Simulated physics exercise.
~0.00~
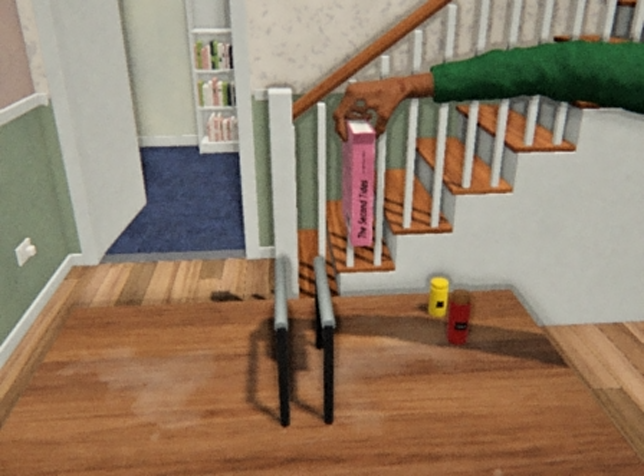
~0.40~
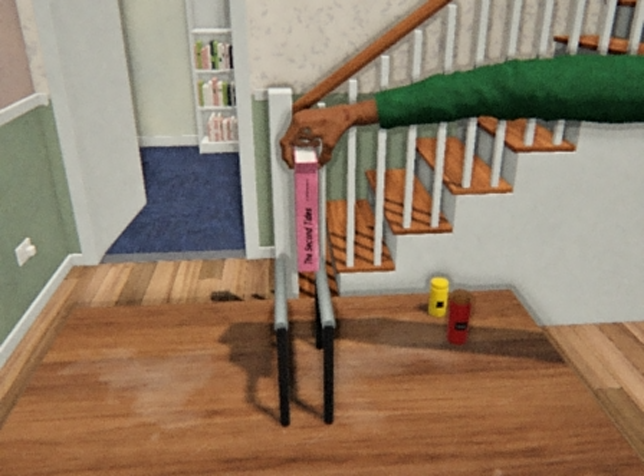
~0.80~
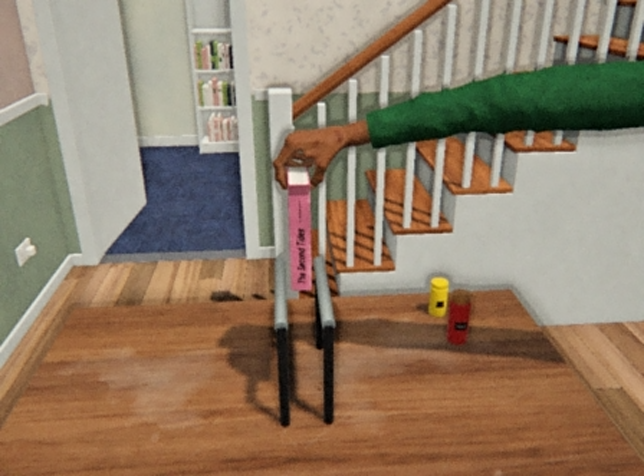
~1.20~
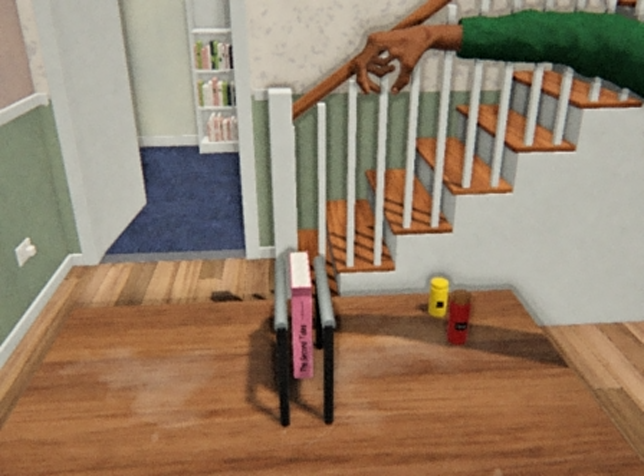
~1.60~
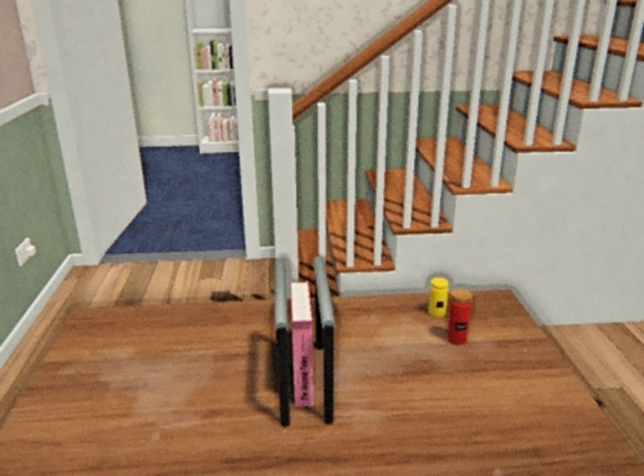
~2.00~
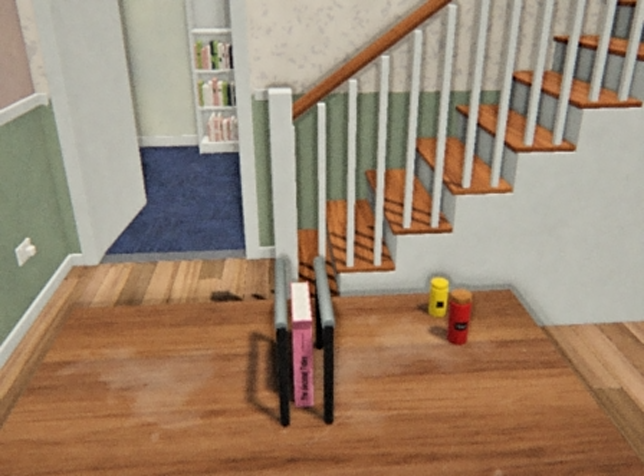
A wooden tabletop is seen from slightly above, with a white-balustered staircase behind it and a doorway to a blue-carpeted room with a bookshelf at the left. A stand of two grey-topped rails on black legs sits near the middle, and a yellow shaker and a red shaker stand to its right. A hand in a green sleeve holds a pink book upright, carries it left over the gap between the rails and lowers it. The hand lets go and draws back as the book drops between the rails. The book ends upright and still down in the gap, the shakers unmoved.
